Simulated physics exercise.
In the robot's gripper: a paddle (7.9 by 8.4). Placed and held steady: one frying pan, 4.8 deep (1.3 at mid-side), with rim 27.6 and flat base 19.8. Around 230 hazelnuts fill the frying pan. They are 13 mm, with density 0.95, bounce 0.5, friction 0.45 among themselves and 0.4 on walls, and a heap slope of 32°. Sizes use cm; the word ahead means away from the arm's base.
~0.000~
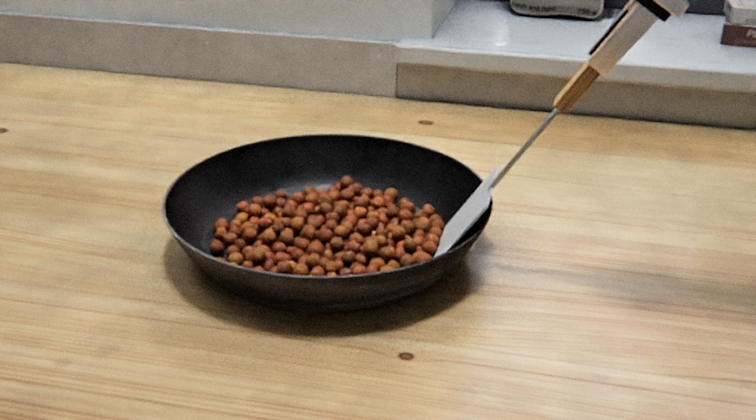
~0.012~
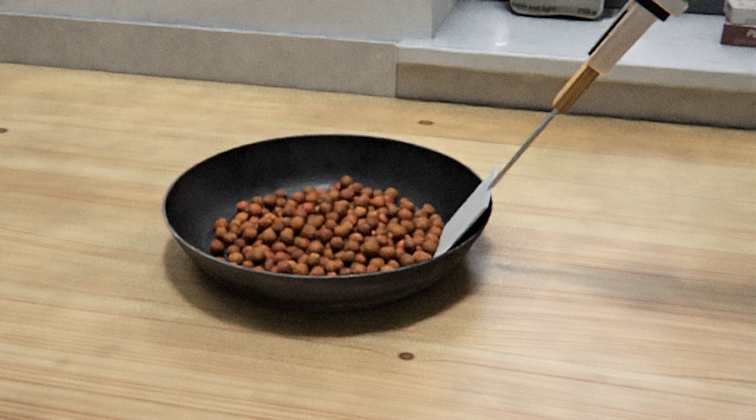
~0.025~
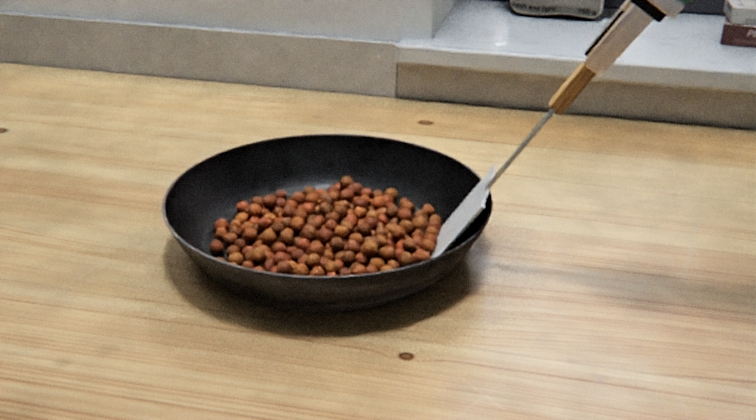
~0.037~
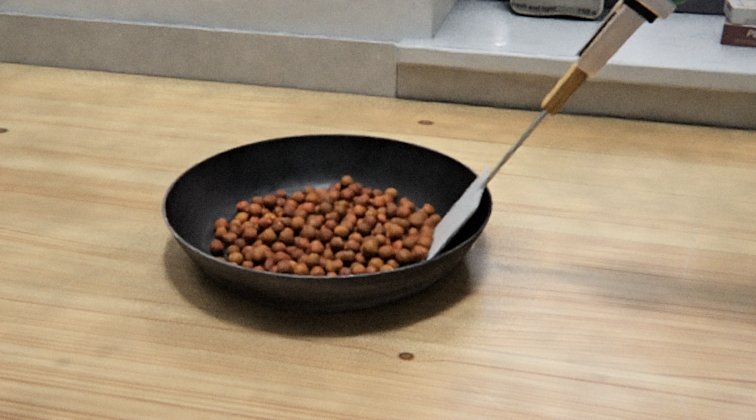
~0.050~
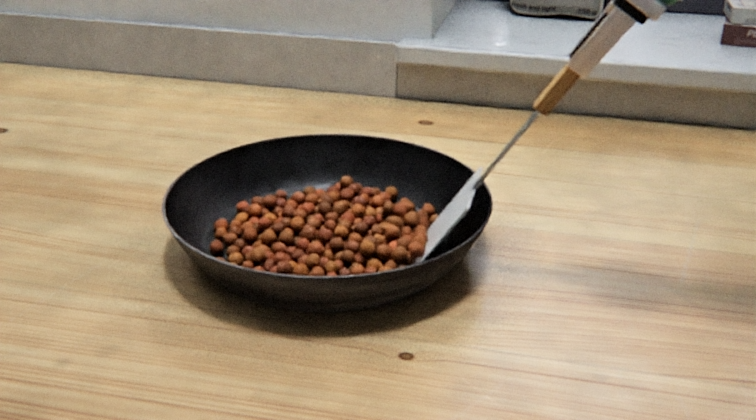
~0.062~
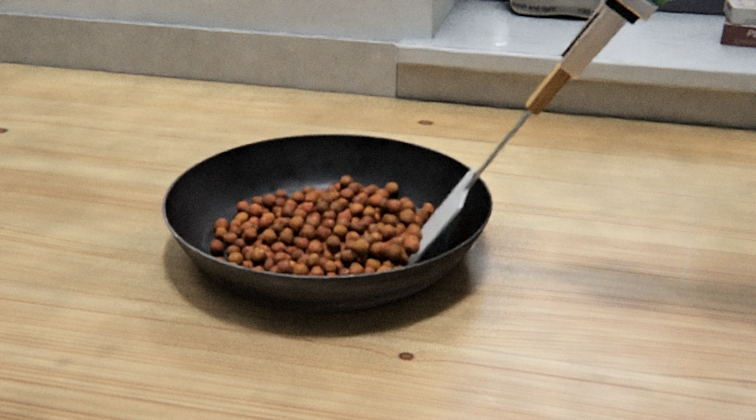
Spatula in a robot's gripper slowly pushing slightly leftward against a heap of hazelnuts in a black frying pan on a wooden table.
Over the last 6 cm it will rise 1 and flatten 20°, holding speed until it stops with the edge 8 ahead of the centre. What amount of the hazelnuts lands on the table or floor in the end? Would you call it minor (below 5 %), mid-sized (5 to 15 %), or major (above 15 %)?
I would call it minor.
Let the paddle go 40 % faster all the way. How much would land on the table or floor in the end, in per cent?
Estimated result: Some 0 %.
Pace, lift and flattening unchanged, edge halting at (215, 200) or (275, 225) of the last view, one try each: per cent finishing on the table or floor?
I'd say some 10 per cent, then some 0 per cent.
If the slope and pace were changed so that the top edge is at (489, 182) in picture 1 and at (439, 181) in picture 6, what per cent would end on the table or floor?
Off the vessel, on the table or floor: Some 5 percent.
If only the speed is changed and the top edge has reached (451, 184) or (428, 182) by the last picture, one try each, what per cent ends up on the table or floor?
Close to 0 per cent in the first try and close to 10 per cent in the second.
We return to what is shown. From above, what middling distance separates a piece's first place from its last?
I'd estimate close to 4 centimetres.
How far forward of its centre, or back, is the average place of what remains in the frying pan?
Roughly 5.0 centimetres ahead.
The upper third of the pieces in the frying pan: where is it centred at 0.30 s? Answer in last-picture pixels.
Around (276, 211).
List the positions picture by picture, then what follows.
Paddle top edge at (493, 185), sloping 57°; upper third of the load around (341, 226), from x 215 to 440, top at y 185; 227 in the frying pan, in the first picture.
Paddle top edge at (493, 185), sloping 57°; upper third of the load around (341, 226), from x 215 to 435, top at y 185, in the second picture.
Paddle top edge at (489, 185), sloping 57°; upper third of the load around (341, 226), from x 215 to 435, top at y 185, in the third picture.
Paddle top edge at (483, 186), sloping 57°; upper third of the load around (341, 226), from x 215 to 435, top at y 185, in the fourth picture.
Paddle top edge at (475, 186), sloping 57°; upper third of the load around (343, 227), from x 215 to 435, top at y 185, in the fifth picture.
Paddle top edge at (468, 186), sloping 57°; upper third of the load around (342, 225), from x 215 to 435, top at y 185; 227 in the frying pan, in the sixth picture.
By 0.18 s, sloping 57°, highest piece 4 above the table; 227 in the frying pan.
By 0.30 s, sloping 50°, highest piece 4 above the table; 227 in the frying pan.
By 0.56 s, sloping 37°, highest piece 5 above the table; 227 in the frying pan.
By 1.61 s, sloping 37°, highest piece 5 above the table; 227 in the frying pan.
Final count, 227 in the frying pan. That is 0 % on the table or floor.
